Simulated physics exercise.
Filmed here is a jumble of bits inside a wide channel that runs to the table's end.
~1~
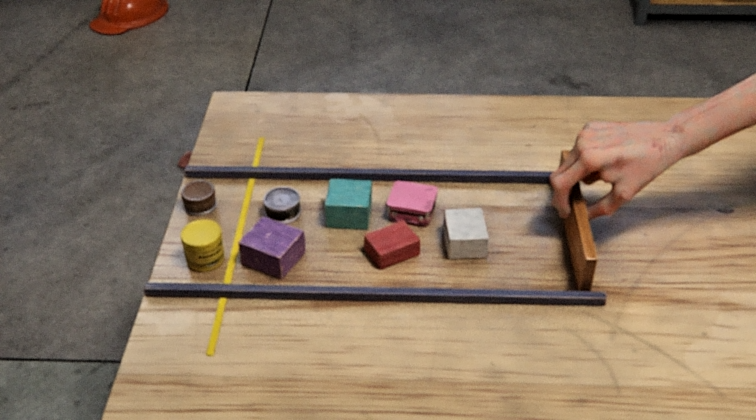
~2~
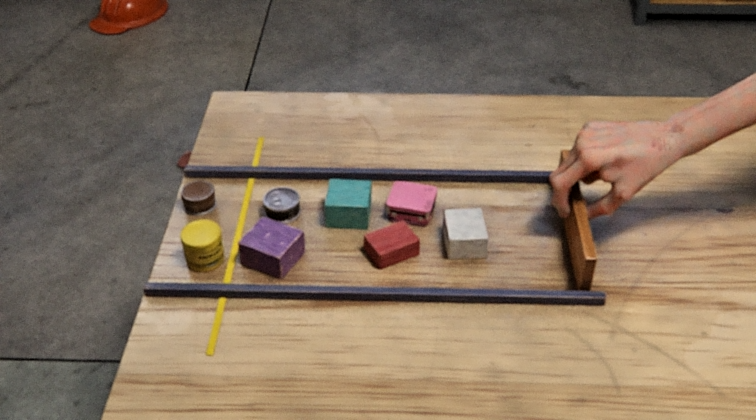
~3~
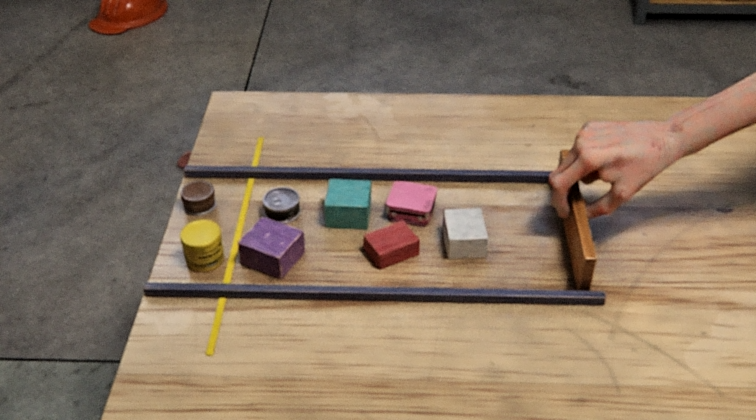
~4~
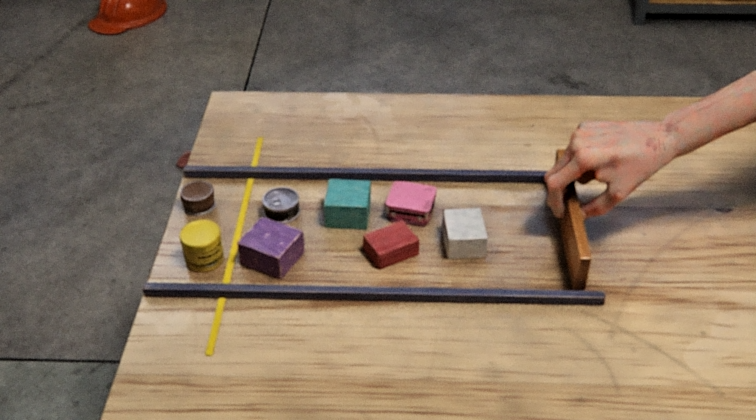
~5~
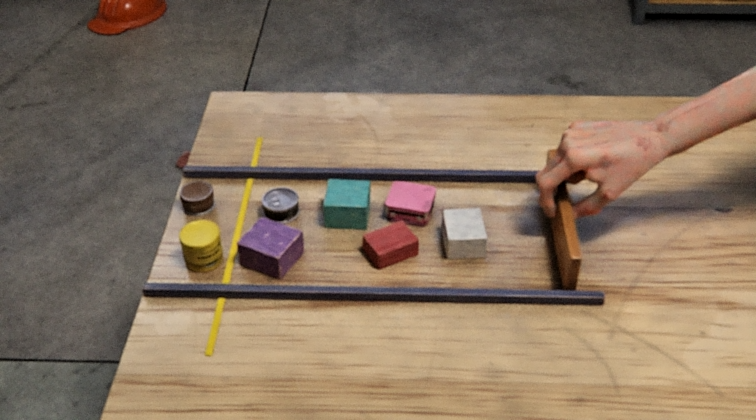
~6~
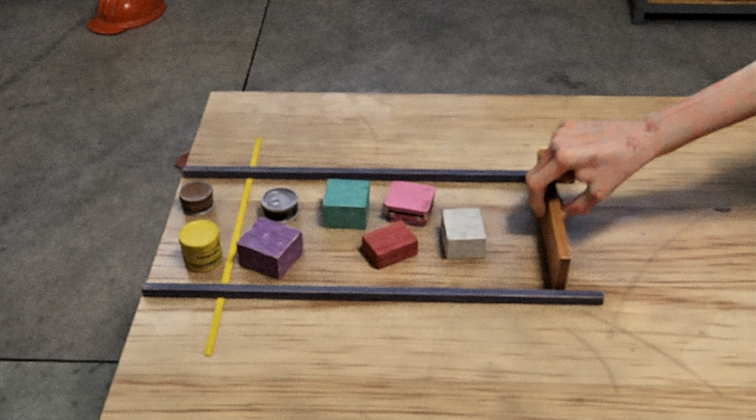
On a wooden table, a hand holds a board upright between two dark rails and slides it a short way left toward a group of small coloured blocks and round containers, which stay in place around a yellow strip.
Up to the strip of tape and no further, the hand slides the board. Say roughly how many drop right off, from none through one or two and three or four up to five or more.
Those that leave the table: Three or four.
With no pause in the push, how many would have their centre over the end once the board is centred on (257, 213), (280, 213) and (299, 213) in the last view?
The counts: 3, 1 and 1.
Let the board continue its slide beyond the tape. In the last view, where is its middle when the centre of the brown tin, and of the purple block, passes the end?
Roughly (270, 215); for the second one, roughly (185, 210).
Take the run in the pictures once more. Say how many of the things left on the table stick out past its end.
The number overhanging is 3.
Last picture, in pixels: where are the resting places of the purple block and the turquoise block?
First at (155, 258); second at (179, 197).
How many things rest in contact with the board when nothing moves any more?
So the total is 2.
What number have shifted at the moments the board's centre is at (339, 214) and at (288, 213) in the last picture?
Tally: First 7; then 8.
Soon after, none off yet; brown tin at rest near (197, 198); yellow tub at rest near (201, 246); purple block at rest near (270, 248).
After that, none off yet; brown tin at rest near (197, 198); yellow tub displaced about its own width near (172, 251); purple block displaced about its own width near (218, 251).
In the end, the number that fall off is three or four; gone, black pot, yellow tub and brown tin.
